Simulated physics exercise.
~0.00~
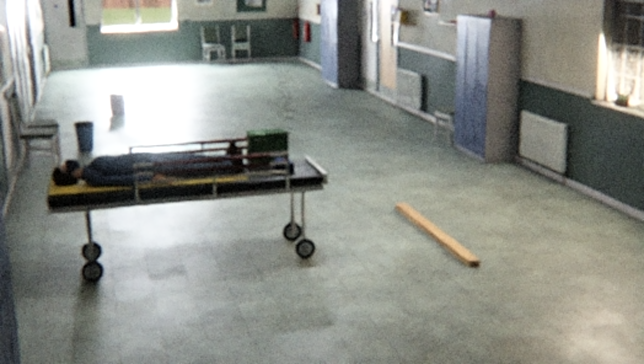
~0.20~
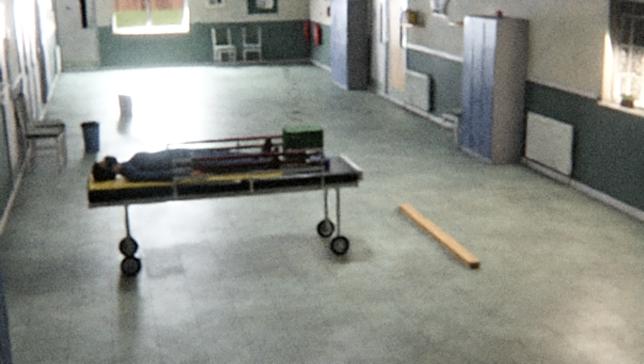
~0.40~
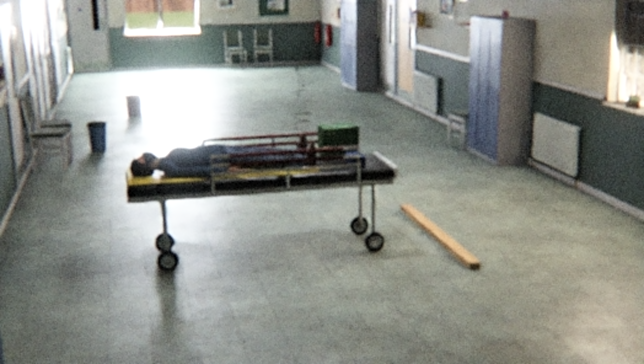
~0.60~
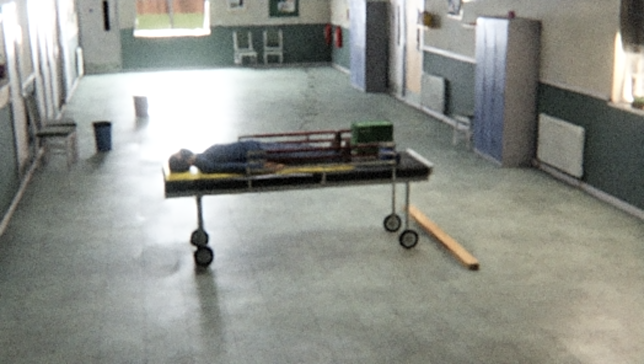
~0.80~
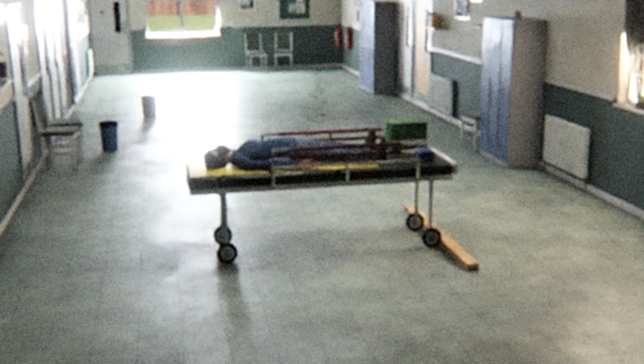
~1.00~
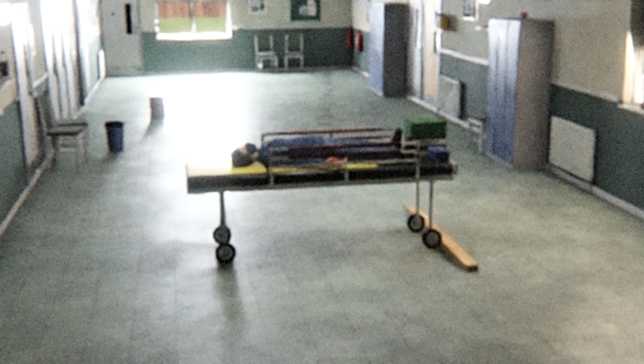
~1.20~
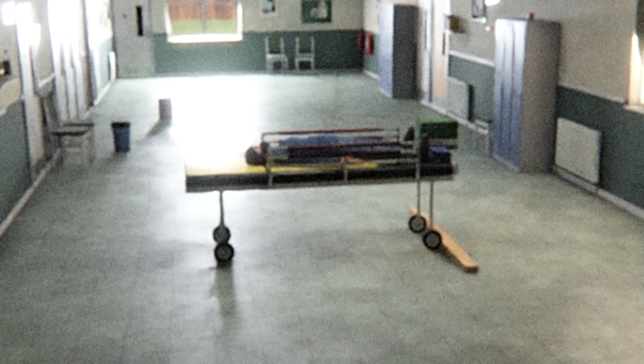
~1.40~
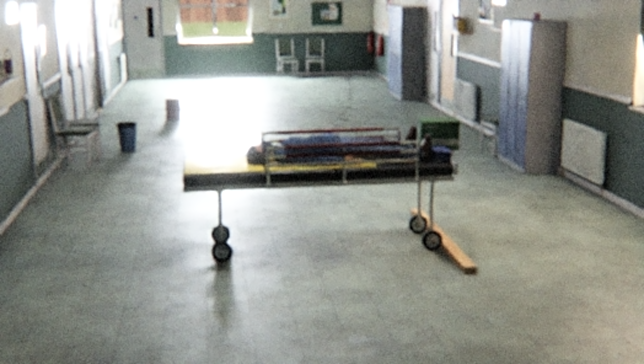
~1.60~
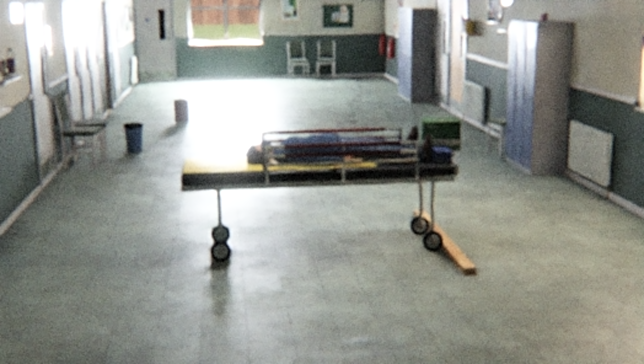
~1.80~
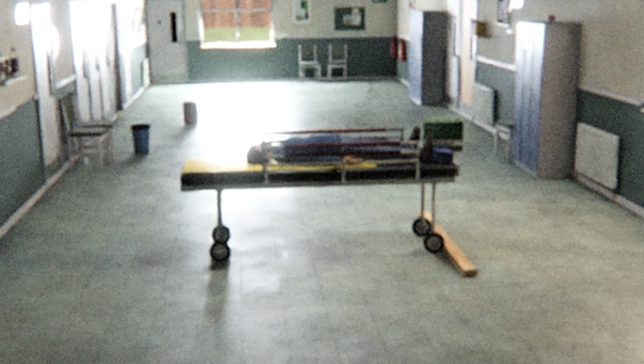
A wheeled stretcher carrying a person rolls right, stops at a wooden sill, and the person slides towards its foot.
